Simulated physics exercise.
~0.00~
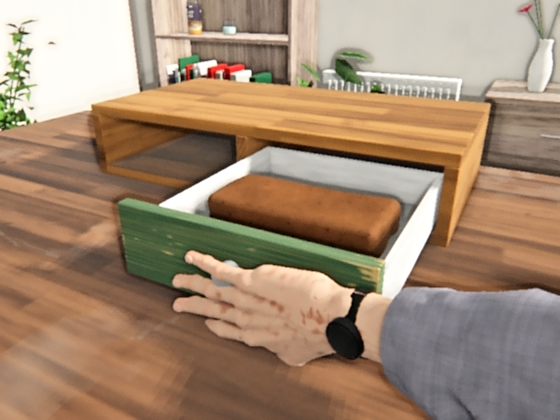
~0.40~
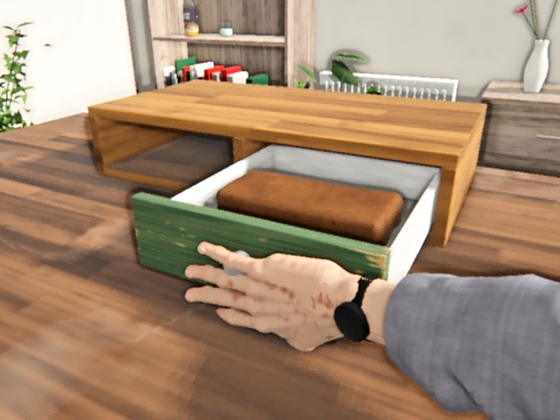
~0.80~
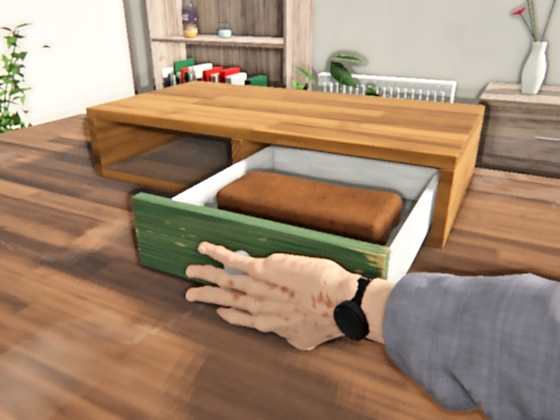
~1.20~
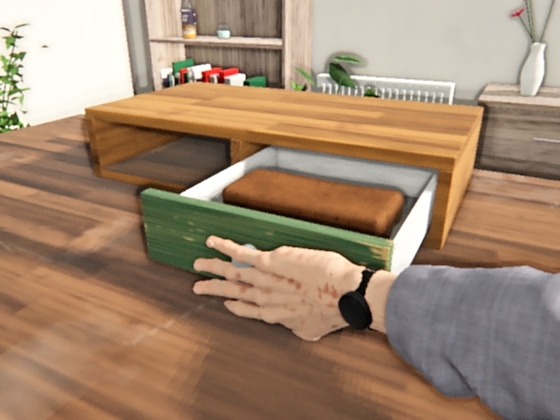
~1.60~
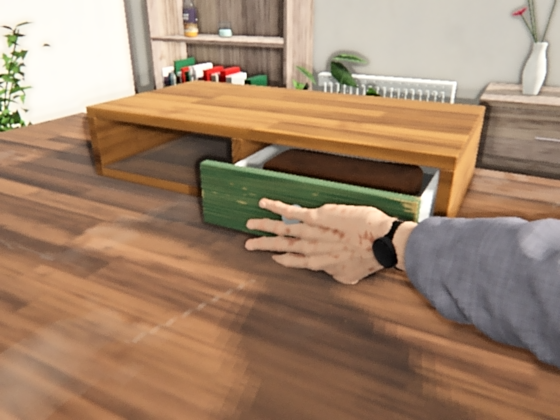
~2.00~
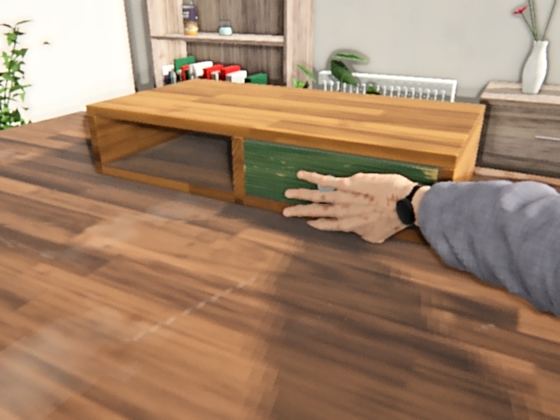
A hand with a black watch and a grey sleeve reaches in from the right, resting against the green front of an open drawer, seen from slightly above a brown wooden tabletop. The drawer, white inside, holds a brown loaf-shaped block and sits in the right side of a low wooden chest, beside an empty compartment. Behind are shelves, plants and a vase with flowers. The hand barely moves the drawer at first, then pushes it steadily inward, carrying the block under the chest top. Finally the drawer closes, its green front filling the opening and the block hidden.
